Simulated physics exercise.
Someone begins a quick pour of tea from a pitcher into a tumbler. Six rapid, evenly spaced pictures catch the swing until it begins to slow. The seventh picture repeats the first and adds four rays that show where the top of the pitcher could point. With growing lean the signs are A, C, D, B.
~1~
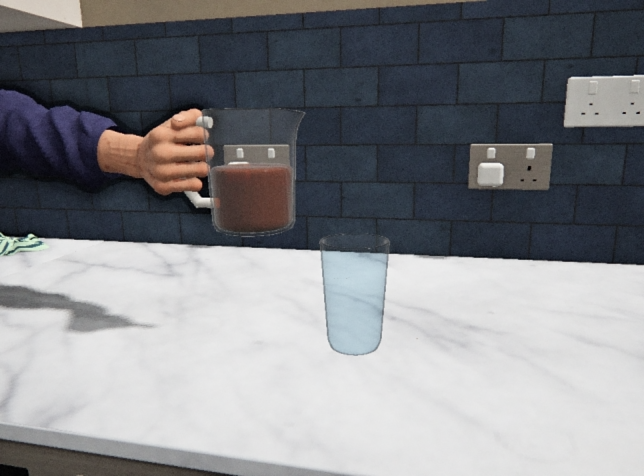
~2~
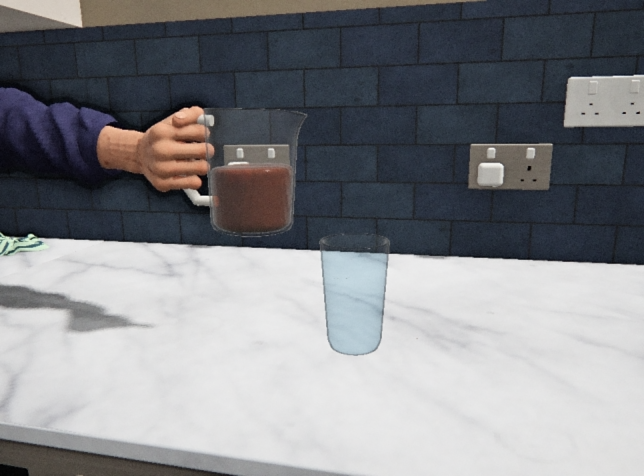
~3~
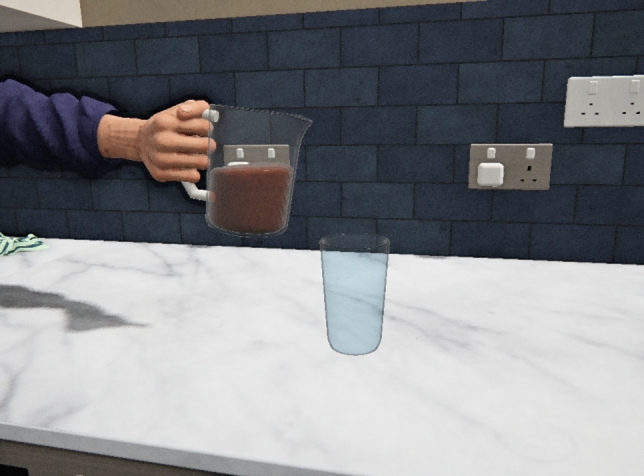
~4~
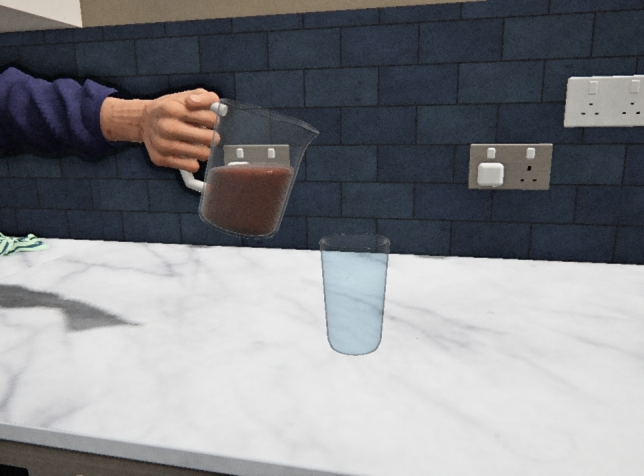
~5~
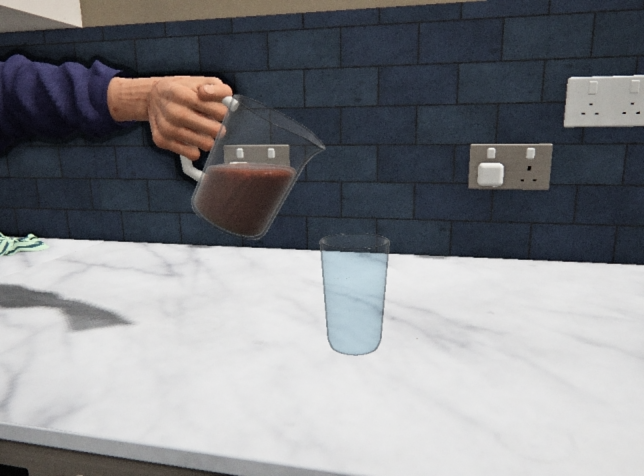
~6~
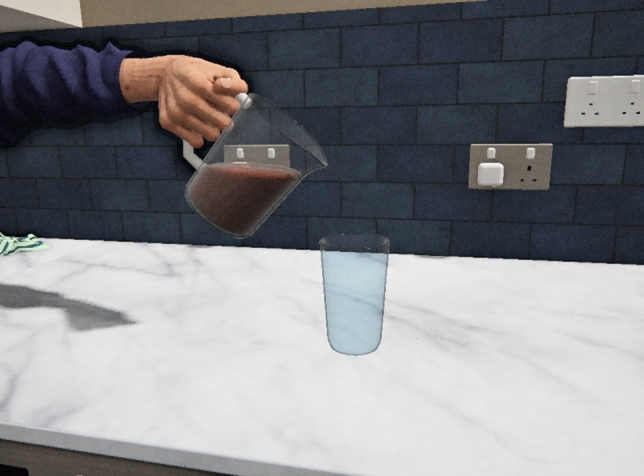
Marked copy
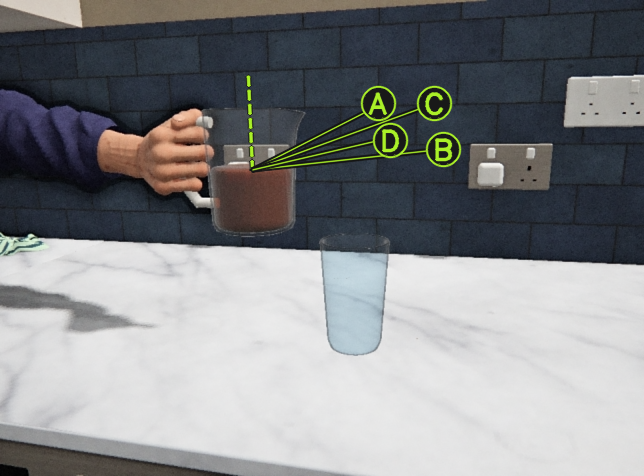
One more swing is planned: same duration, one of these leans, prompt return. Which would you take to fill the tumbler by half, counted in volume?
D works best here.
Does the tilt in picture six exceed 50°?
No, it does not.
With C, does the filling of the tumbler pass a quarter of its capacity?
Yes, it does.
In lime, A at (363, 113); B at (426, 151); C at (418, 109); D at (373, 141).
Choosing A, the tumbler ends with about 21 % of what it can hold.
Choosing B, the tumbler ends with about 63 % of what it can hold; 3 % of the tea is spilt.
Choosing C, the tumbler ends with about 36 % of what it can hold.
Choosing D, the tumbler ends with about 51 % of what it can hold.
